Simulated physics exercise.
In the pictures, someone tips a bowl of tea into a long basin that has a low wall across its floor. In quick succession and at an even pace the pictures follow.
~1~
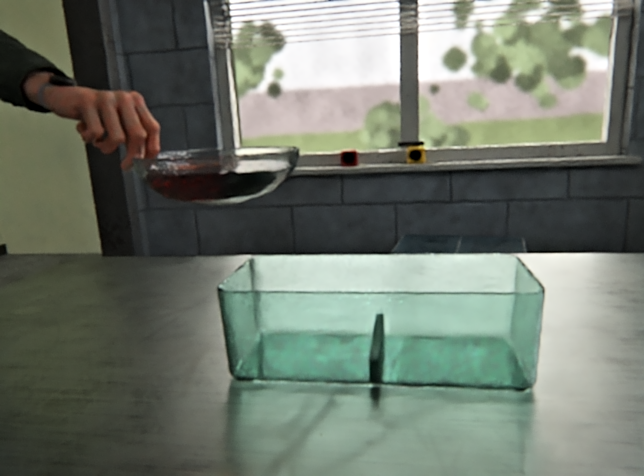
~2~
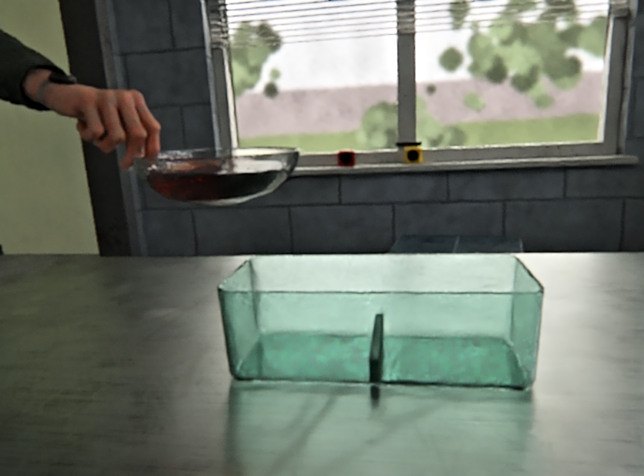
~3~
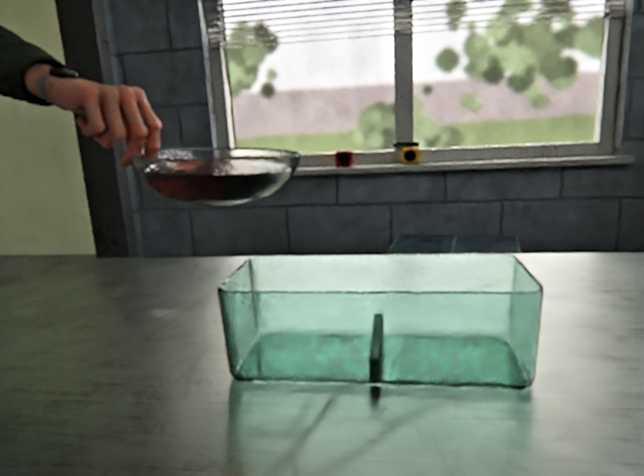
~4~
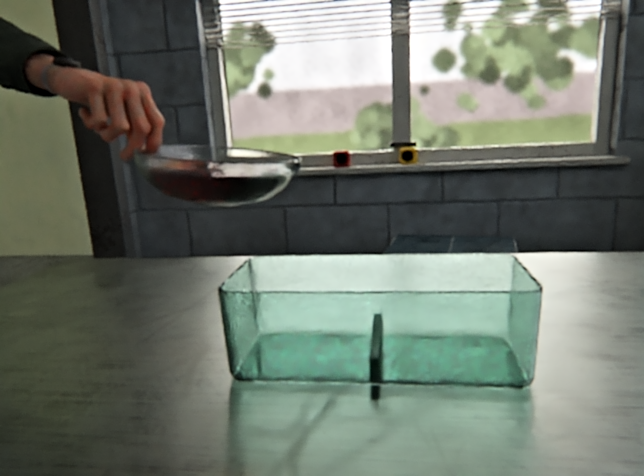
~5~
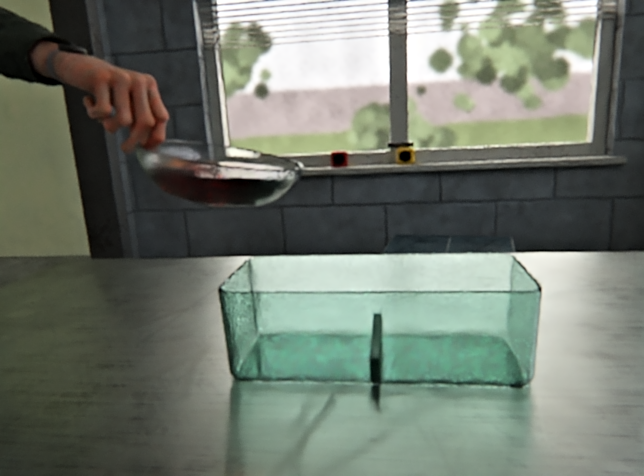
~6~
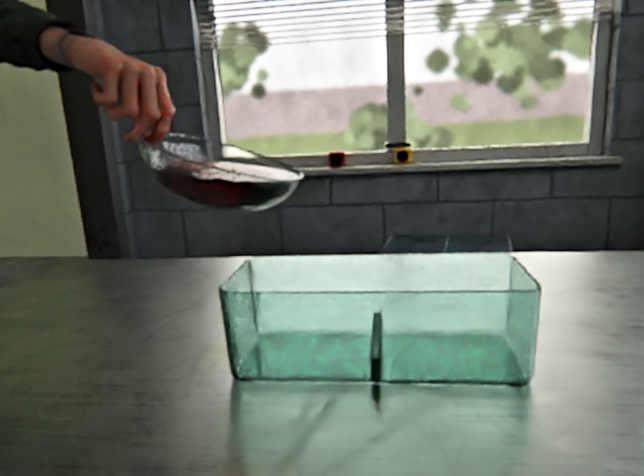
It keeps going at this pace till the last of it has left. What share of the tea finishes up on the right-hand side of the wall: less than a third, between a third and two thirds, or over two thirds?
Less than a third.
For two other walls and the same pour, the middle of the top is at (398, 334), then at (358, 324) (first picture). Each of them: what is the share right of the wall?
In turn 20 and 25 in a hundred.
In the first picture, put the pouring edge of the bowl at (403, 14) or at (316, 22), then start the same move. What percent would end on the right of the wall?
Near 70 in a hundred first, near 60 in a hundred second.
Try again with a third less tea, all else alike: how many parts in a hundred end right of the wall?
15 per cent or so.
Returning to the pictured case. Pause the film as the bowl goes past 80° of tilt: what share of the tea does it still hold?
Near 5 %.
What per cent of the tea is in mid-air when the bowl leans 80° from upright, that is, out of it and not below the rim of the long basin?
30 per cent.
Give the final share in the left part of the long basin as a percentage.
Around 70 percent.
A moment on, the bowl is tipped on its side and 6 per cent is still to pour, 64 is left of the wall and 2 right of it.
Next, the bowl is tipped right over and 0 per cent is still to pour, 75 is left of the wall and 20 right of it.
Then the bowl is tipped right over and 0 per cent is still to pour, 71 is left of the wall and 26 right of it.
Later the bowl is tipped right over and 0 per cent is still to pour, 71 is left of the wall and 26 right of it.
At rest 71 per cent lies left of the wall, 26 right of it and 3 outside.
